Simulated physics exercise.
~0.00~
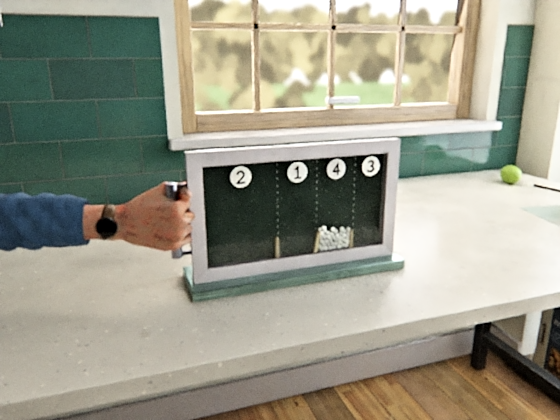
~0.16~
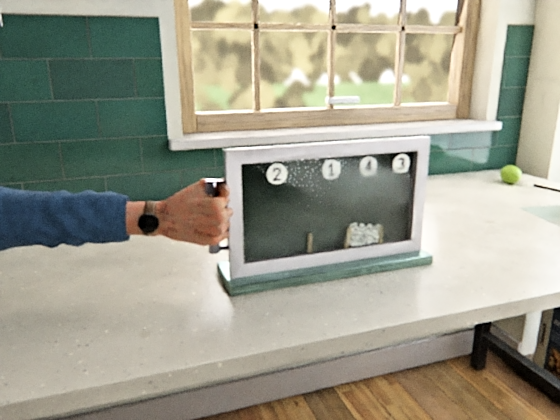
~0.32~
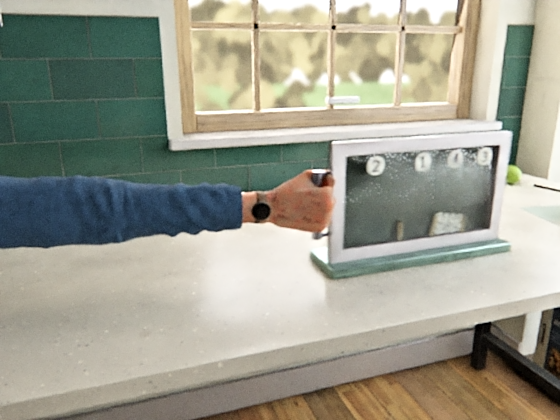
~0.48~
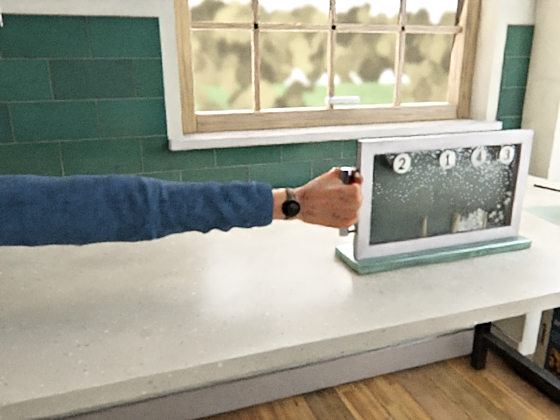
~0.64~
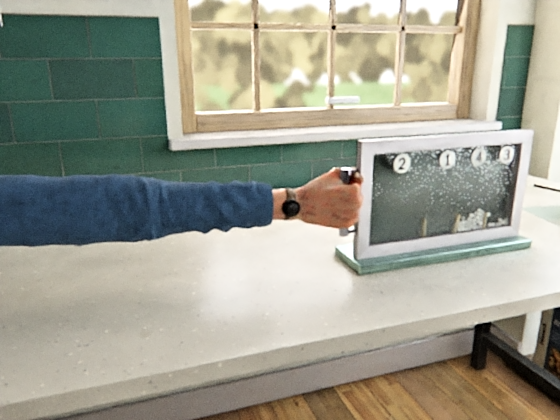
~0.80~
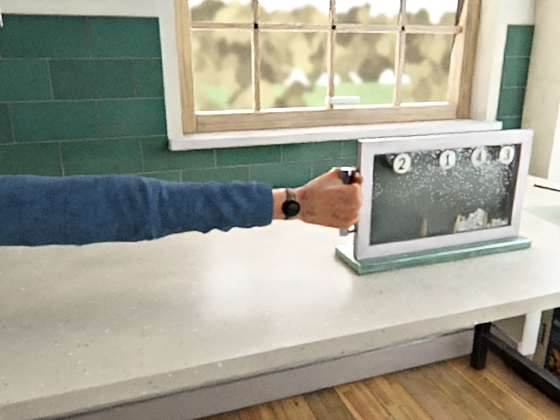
The clip opens on a pale counter beneath a window, where a hand with a dark watch and blue sleeve grips the left side of an upright, pale-framed case on a green base. Four round number labels line its dark face, and small whitish pieces sit low beneath the four. The hand pushes the case to the right, and the arm stretches farther into view. The case slides toward a small green ball, eventually hiding it, then slows and stops. The pieces shift rightward inside and settle, mostly under the four with some under the three, while the hand keeps its grip.
